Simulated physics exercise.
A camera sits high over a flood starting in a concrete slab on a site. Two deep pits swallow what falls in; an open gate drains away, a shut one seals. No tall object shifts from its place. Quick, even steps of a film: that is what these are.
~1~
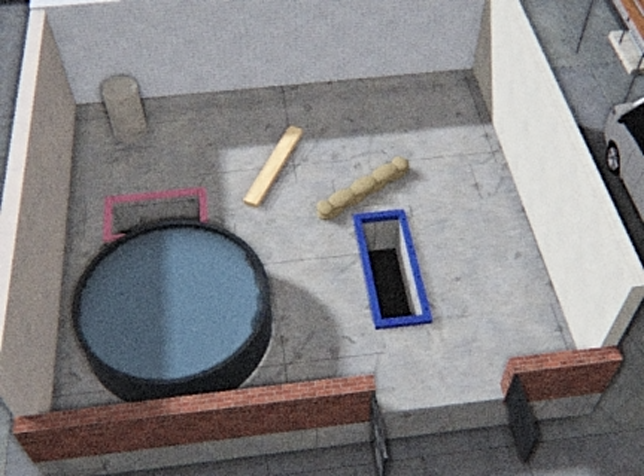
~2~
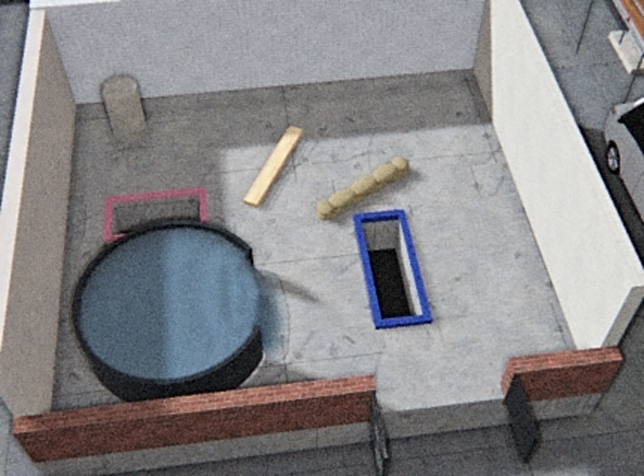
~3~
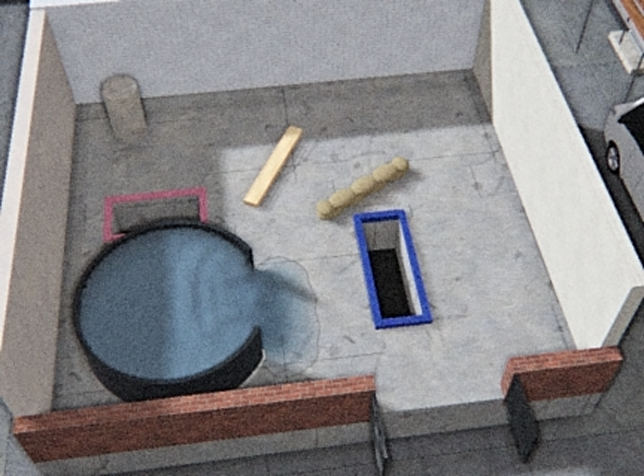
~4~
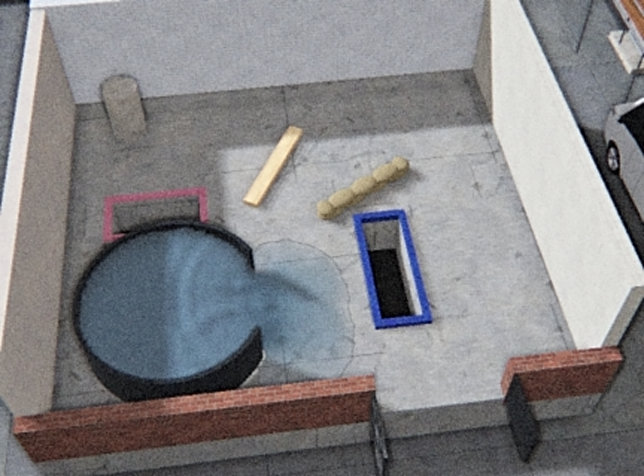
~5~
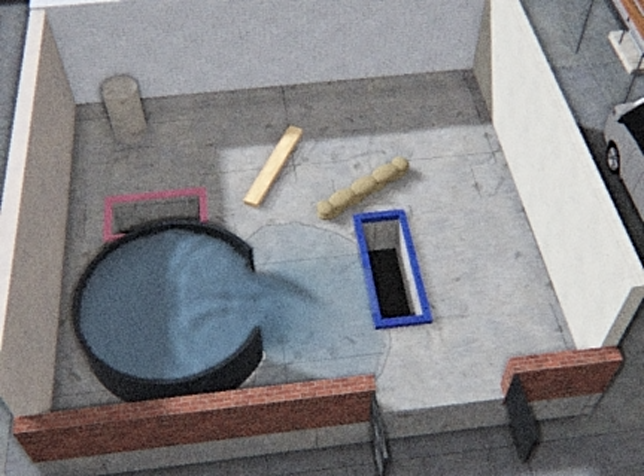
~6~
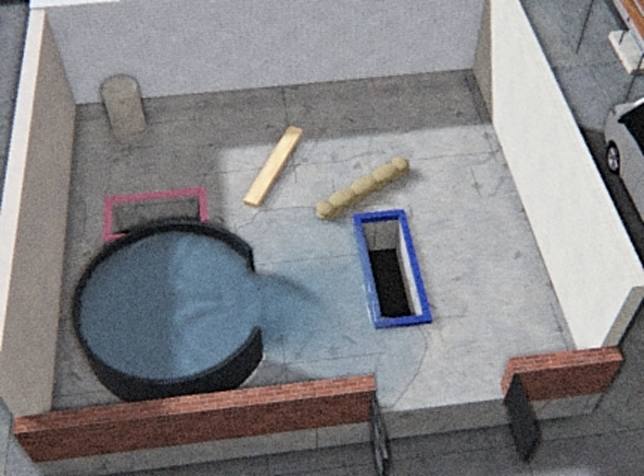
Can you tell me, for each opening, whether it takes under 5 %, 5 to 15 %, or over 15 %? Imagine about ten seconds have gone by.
In the end the gate pulls in a good deal - past fifteen per cent, the blue pit pulls in a good deal - past fifteen per cent, the pink pit pulls in barely a drop - beneath five per cent.
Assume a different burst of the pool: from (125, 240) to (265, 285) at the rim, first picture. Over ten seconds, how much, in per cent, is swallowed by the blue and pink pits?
Per cent: Blue 10, pink 30.
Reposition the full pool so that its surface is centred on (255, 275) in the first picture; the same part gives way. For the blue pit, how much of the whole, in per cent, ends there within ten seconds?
The blue pit gets around 50 per cent.
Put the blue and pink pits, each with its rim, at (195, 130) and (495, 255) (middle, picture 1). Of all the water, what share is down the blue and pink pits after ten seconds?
Of everything, blue catches 0 per cent while pink catches 40 per cent.
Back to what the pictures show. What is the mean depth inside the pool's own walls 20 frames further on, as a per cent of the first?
42 percent or thereabouts.
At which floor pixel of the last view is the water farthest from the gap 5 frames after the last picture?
Roughly (559, 364).
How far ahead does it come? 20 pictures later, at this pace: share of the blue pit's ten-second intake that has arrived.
Estimate: Some 75 per cent.
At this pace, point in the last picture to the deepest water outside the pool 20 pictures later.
It should be deepest at about (551, 376).
A moment on, water covers 20 % of the floor; the gate 1 %, the blue pit 7 %, the pink pit 0 %.
Next, water covers 25 % of the floor; the gate 3 %, the blue pit 16 %, the pink pit 0 %.
Then, water covers 35 % of the floor; the gate 8 %, the blue pit 25 %, the pink pit 0 %.
Later, water covers 55 % of the floor; the gate 13 %, the blue pit 32 %, the pink pit 0 %.
In the end, water covers 70 % of the floor; the gate 19 %, the blue pit 33 %, the pink pit 2 %.
